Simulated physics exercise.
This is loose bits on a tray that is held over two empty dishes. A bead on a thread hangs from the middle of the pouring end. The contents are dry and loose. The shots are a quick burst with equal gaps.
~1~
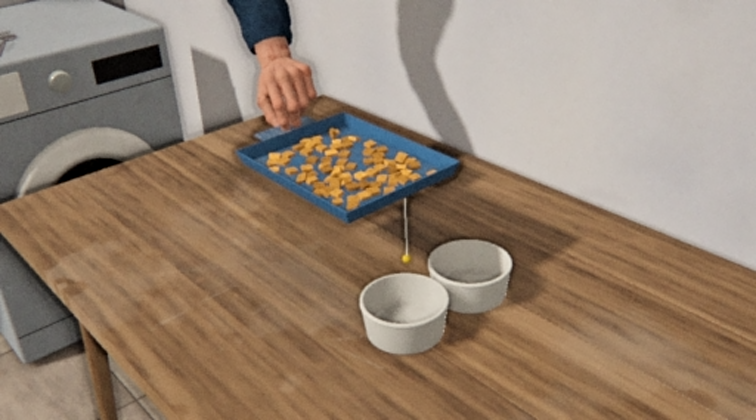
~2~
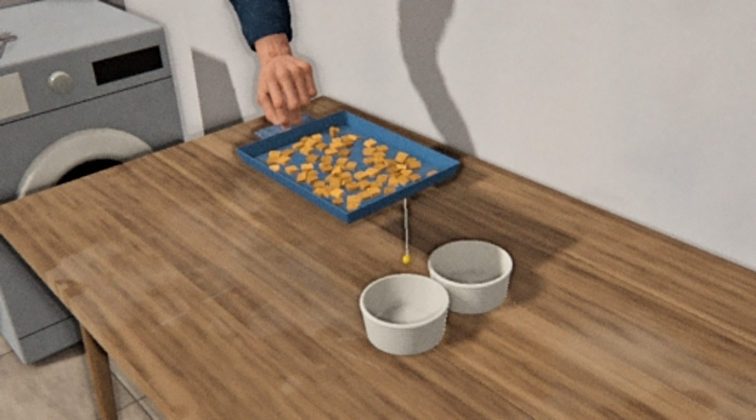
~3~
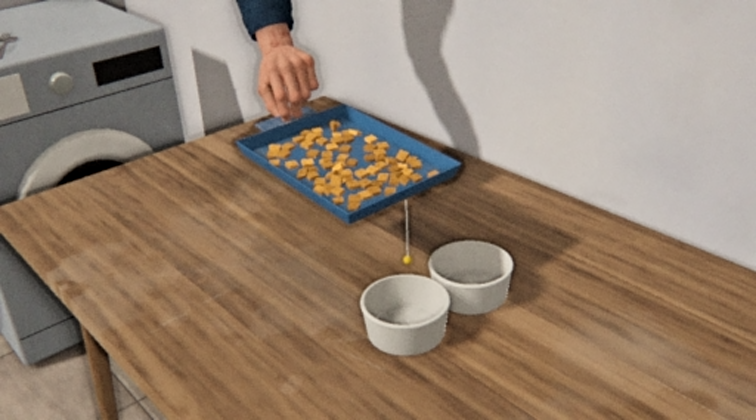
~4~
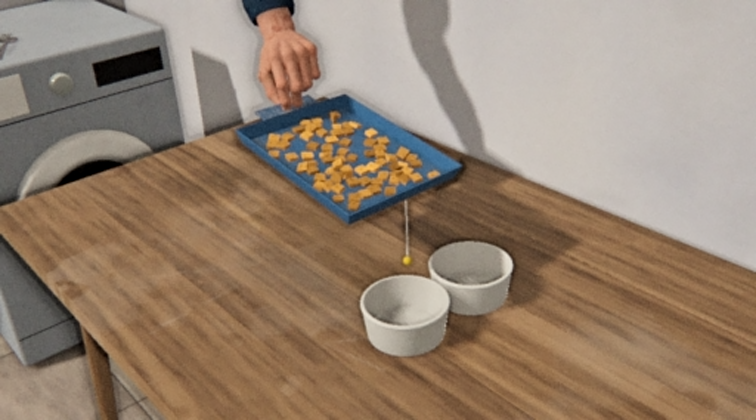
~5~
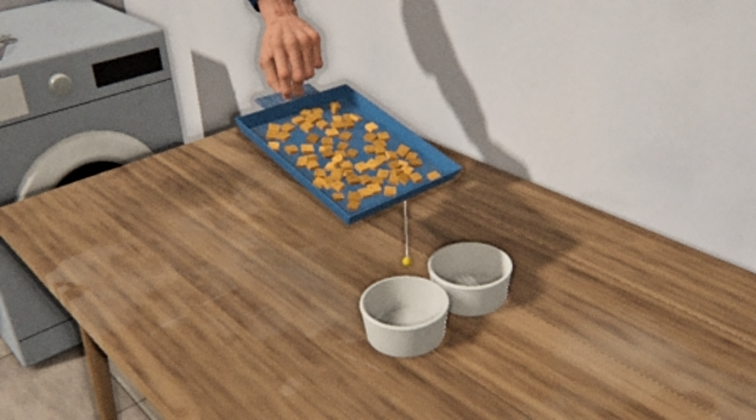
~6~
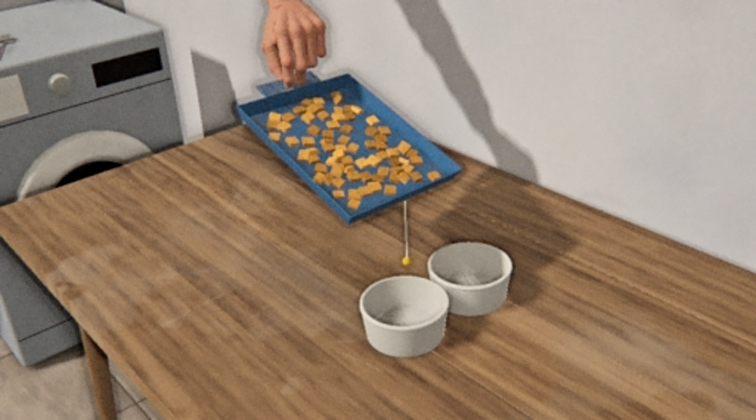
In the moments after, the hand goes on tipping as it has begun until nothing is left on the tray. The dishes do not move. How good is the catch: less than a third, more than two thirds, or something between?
In the dishes lies over two thirds of it.
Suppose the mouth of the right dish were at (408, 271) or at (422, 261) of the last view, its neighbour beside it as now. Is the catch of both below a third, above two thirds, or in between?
First less than a third, then under a third.
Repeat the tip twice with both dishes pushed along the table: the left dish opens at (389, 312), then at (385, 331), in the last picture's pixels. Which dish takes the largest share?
In turn: The dish on the right; the right dish.
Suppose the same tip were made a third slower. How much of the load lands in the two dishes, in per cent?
Some 90 per cent.
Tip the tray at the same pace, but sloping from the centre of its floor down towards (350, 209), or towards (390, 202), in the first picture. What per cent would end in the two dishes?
First some 30, then 70 per cent.
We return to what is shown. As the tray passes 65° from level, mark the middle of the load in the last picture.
At about (403, 169).
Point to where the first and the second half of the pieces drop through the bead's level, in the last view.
First near (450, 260), later near (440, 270).
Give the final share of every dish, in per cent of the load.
About: Left dish 40, right dish 60 per cent.
Soon, tray tipped steeply; nearly all on the tray; a small part in the air.
A while on, tray tipped past a quarter turn; a stray few on the tray; about a quarter in the left dish; about half in the right dish; a small part outside both; about a quarter in the air.
Towards the end, tray tipped past a quarter turn; about a third in the left dish; about half in the right dish; a small part outside both.
Finally, tray tipped past a quarter turn; about a third in the left dish; about half in the right dish; a small part outside both.
